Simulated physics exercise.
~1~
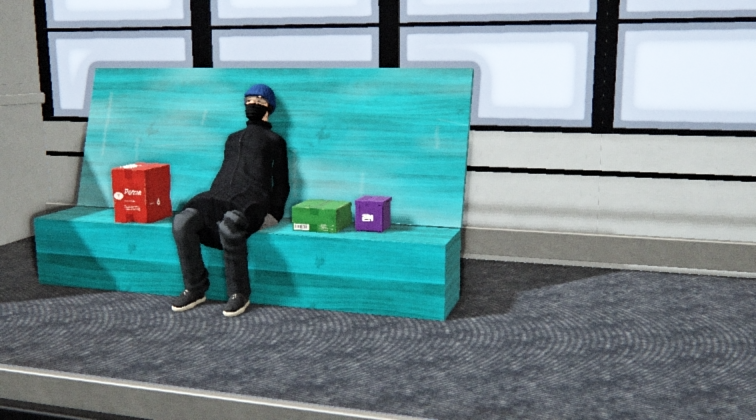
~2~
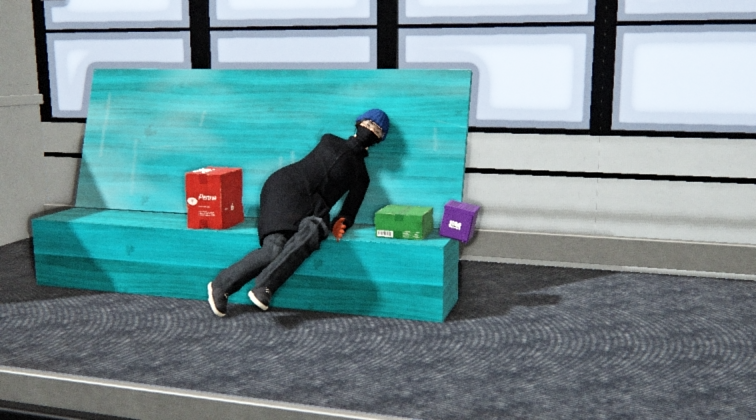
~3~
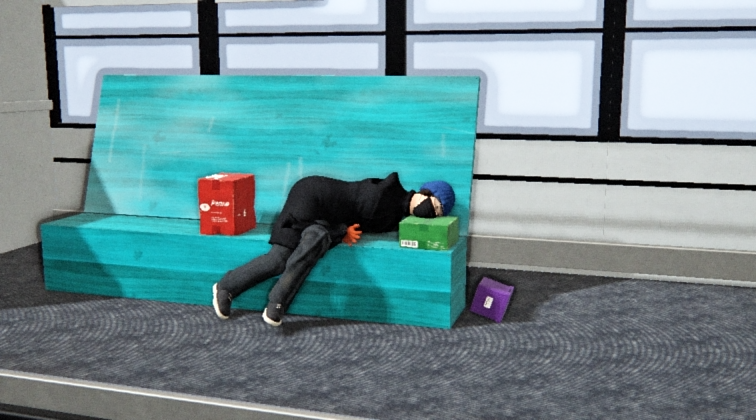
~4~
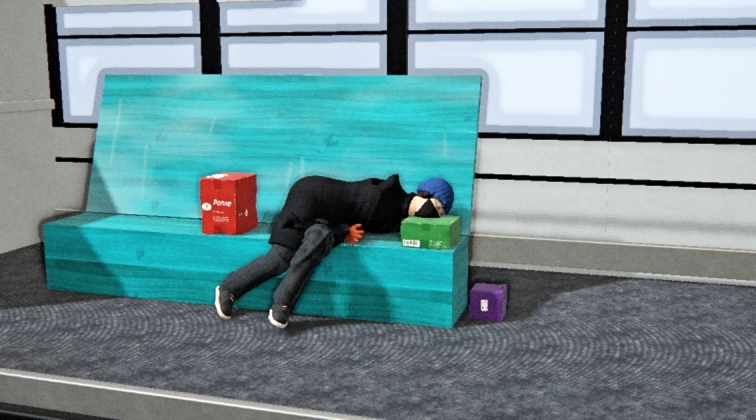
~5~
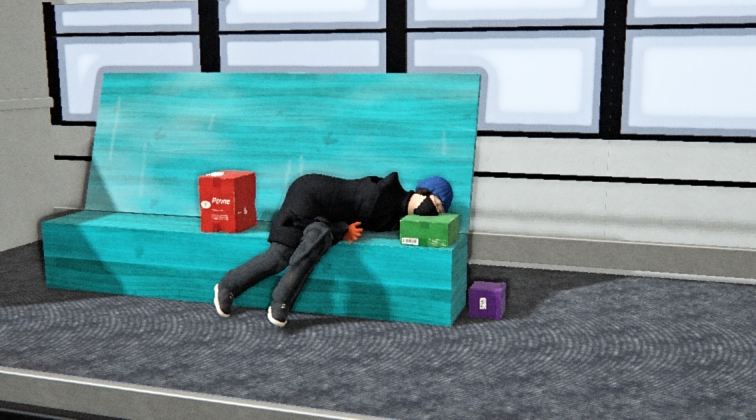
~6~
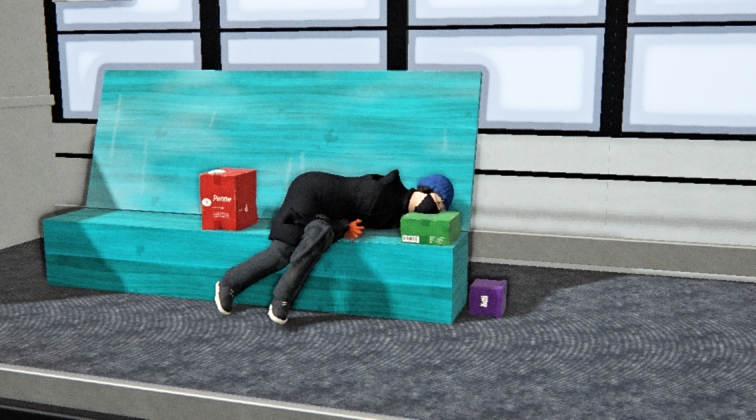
A masked person in a blue cap and dark clothes toppled right along a turquoise bench as the boxes slid the same way; the purple one tumbled to the floor, leaving the person slumped with their head by the green box, the red one upright.
